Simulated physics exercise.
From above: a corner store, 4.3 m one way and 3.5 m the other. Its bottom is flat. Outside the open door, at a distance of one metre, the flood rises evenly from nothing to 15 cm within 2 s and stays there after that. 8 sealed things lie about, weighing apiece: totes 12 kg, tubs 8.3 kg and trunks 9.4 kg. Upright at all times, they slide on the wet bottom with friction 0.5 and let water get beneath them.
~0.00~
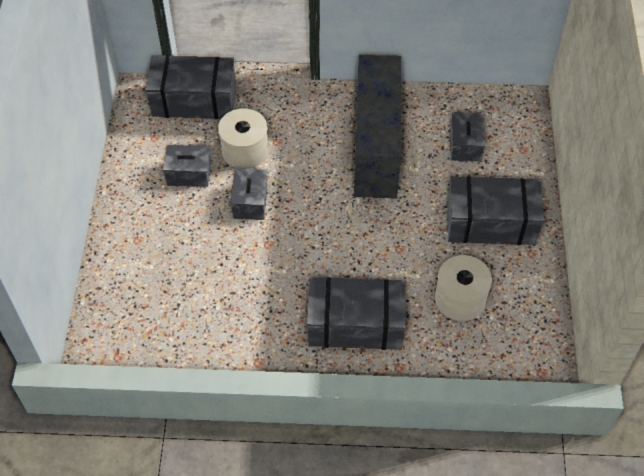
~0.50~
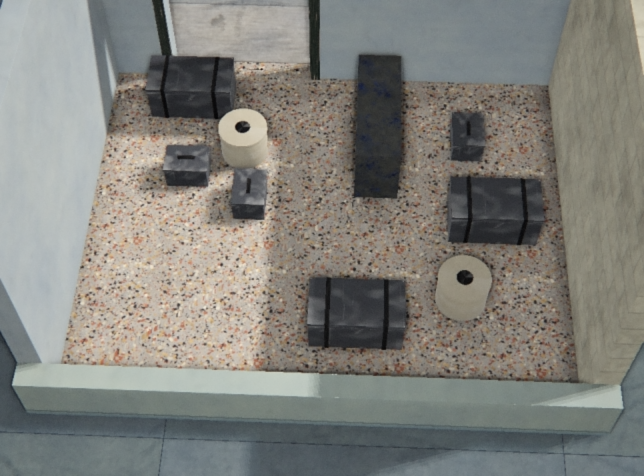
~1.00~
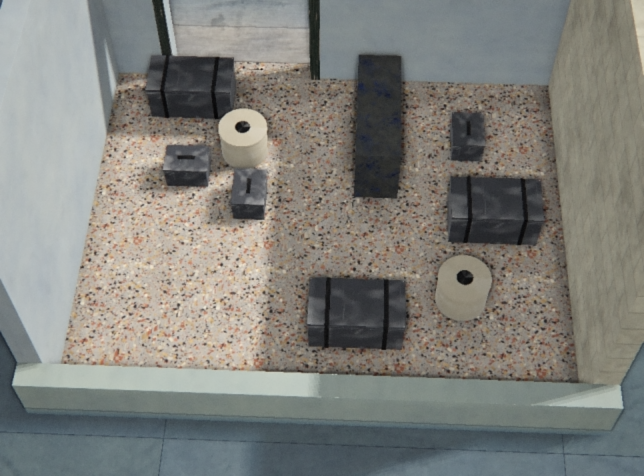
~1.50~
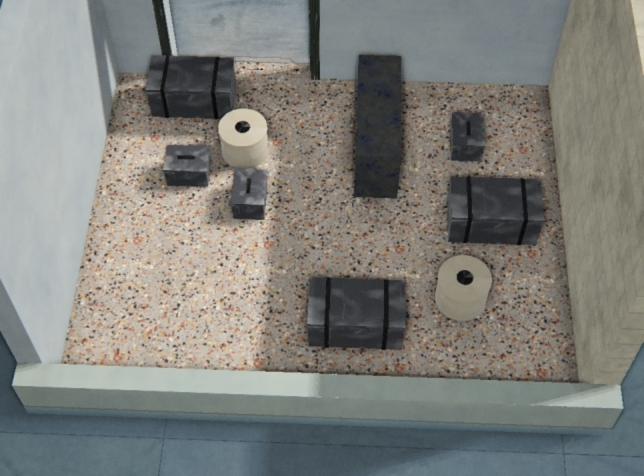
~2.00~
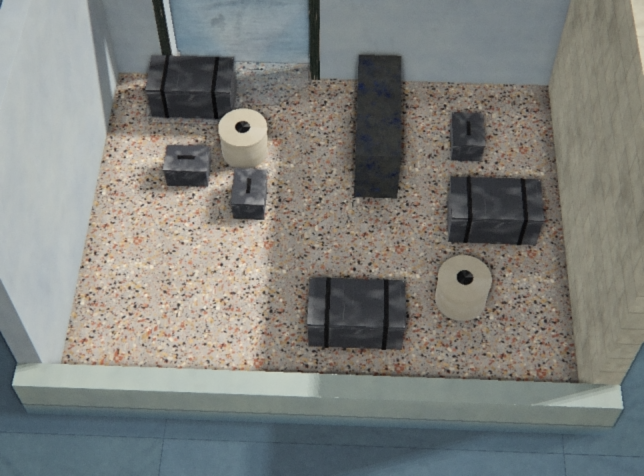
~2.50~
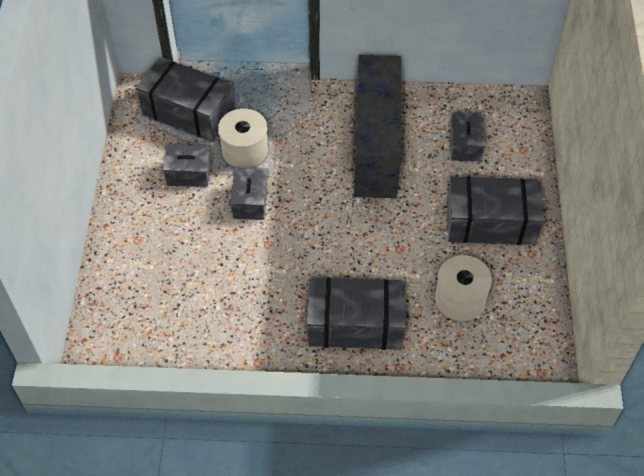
At the start, dark strapped trunks, smaller dark boxes, pale round tubs and a long dark slab sit still on a speckled floor inside a walled room. Outside, the ground turns blue with water, which then spreads just inside the doorway. Lastly, the trunk by the door swivels slightly.
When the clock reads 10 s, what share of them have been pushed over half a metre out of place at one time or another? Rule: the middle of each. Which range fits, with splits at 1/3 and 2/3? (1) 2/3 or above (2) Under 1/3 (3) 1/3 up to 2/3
The answer is 3.
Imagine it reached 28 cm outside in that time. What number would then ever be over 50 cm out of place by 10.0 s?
Then 8 of them.
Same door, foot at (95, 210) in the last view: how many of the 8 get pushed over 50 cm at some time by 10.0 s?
So the tally would be 4.
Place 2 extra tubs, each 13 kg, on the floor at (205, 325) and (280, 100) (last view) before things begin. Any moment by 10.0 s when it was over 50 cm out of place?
In turn: Within the mark, beyond the mark.
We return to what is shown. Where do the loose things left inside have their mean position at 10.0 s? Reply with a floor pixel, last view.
Near (364, 240).
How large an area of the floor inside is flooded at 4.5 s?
At that time the wet patch spans about 7.0 m2.
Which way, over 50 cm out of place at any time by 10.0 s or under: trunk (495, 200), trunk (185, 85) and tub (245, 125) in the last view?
Result, in order: Stayed within / exceeded / exceeded.
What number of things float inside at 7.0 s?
At that time, 2.
After 3.5 s 1 of 8 are over 50 cm from their spots; 0 afloat.
After 4.5 s 1 of 8 are over 50 cm from their spots; 2 afloat.
After 7.0 s 2 of 8 are over 50 cm from their spots; 2 afloat.
After 10.0 s 4 of 8 are over 50 cm from their spots, and 4 have been at some point; 4 afloat.
